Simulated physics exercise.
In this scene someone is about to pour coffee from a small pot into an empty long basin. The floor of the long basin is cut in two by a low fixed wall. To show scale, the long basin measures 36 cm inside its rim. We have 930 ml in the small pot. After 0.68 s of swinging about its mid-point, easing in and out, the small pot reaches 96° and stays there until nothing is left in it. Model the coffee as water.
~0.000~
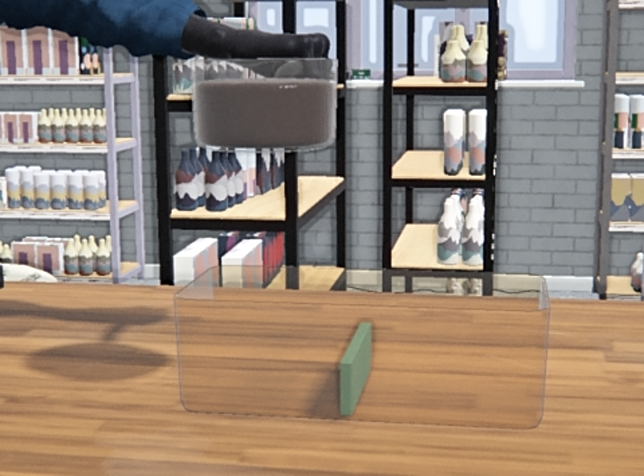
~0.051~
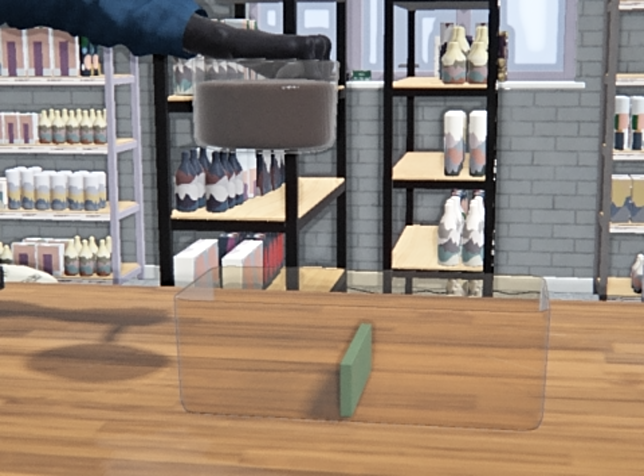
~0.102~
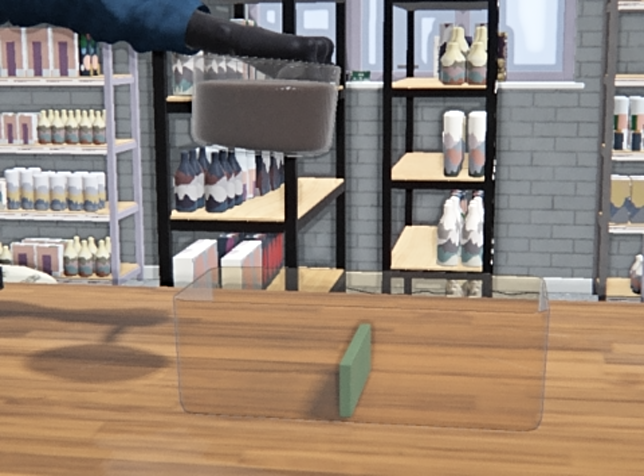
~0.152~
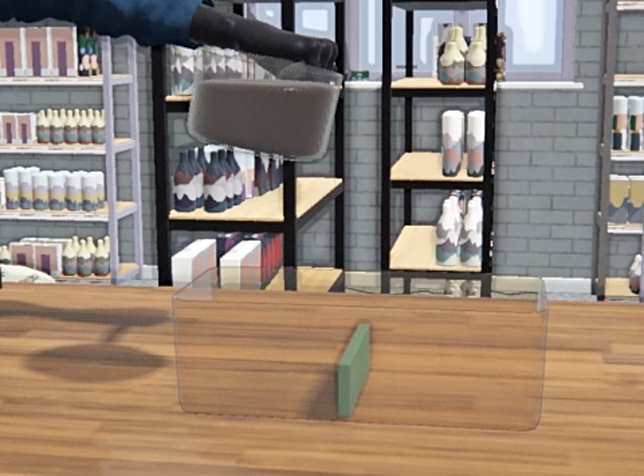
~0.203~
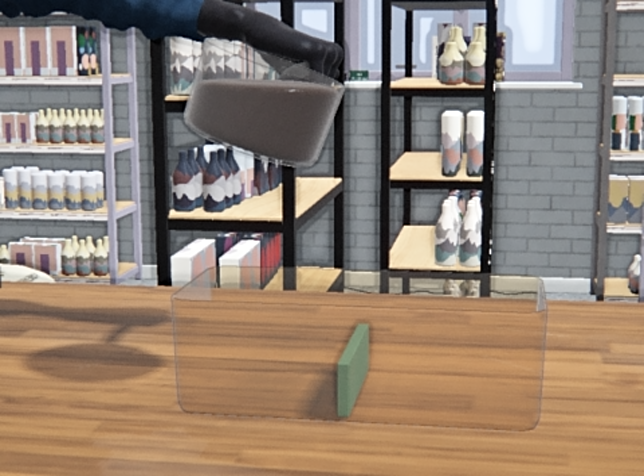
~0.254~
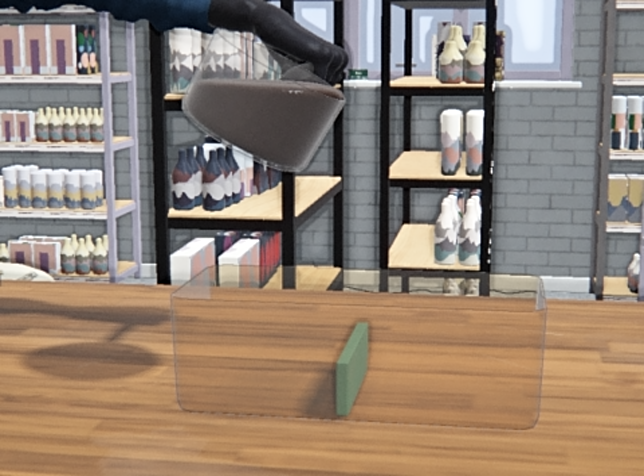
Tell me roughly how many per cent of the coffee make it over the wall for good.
Roughly 91 per cent make it over.
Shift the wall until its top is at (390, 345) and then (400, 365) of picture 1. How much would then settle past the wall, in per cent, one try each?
Some 75 in a hundred, then some 55 in a hundred.
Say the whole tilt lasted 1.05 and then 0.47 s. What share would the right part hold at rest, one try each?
95 in a hundred, followed by 90 in a hundred.
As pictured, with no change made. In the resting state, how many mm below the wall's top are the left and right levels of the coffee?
Left about 52 mm, while the right is about 26 mm.
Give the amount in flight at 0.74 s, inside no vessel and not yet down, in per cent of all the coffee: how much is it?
Near 14 in a hundred.
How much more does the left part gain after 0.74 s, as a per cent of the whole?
Close to 6% of the whole.
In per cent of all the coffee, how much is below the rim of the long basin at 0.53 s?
Some 10 per cent.
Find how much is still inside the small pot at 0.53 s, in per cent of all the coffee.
Roughly 46 %.
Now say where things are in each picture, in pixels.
Tilt 0°; pouring edge (335, 62); surface from (199, 82) to (334, 83); the long basin's rim runs from (194, 283) to (546, 294); the wall's top is at (356, 343), in the first frame.
Tilt 1°; pouring edge (336, 65); surface from (200, 83) to (334, 84), in the second frame.
Tilt 5°; pouring edge (338, 70); surface from (200, 83) to (335, 86), in the third frame.
Tilt 11°; pouring edge (340, 79); surface from (201, 83) to (336, 88), in the fourth frame.
Tilt 20°; pouring edge (342, 90); surface from (199, 84) to (340, 89), in the fifth frame.
Tilt 29°; pouring edge (342, 103); surface from (195, 85) to (341, 94); 1 per cent is over the edge, in the sixth frame.
Then, 0.53 s in, the tilt is 85° and 46 per cent is still to pour, 0 is left of the wall and 10 right of it.
Then, 0.74 s in, the tilt is 96° and 14 per cent is still to pour, 2 is left of the wall and 70 right of it.
Then, 0.95 s in, the tilt is 96° and 4 per cent is still to pour, 5 is left of the wall and 84 right of it.
Then, 1.18 s in, the tilt is 96° and 1 per cent is still to pour, 6 is left of the wall and 90 right of it.
Finally, 8 per cent lies left of the wall, 91 right of it and 1 outside.
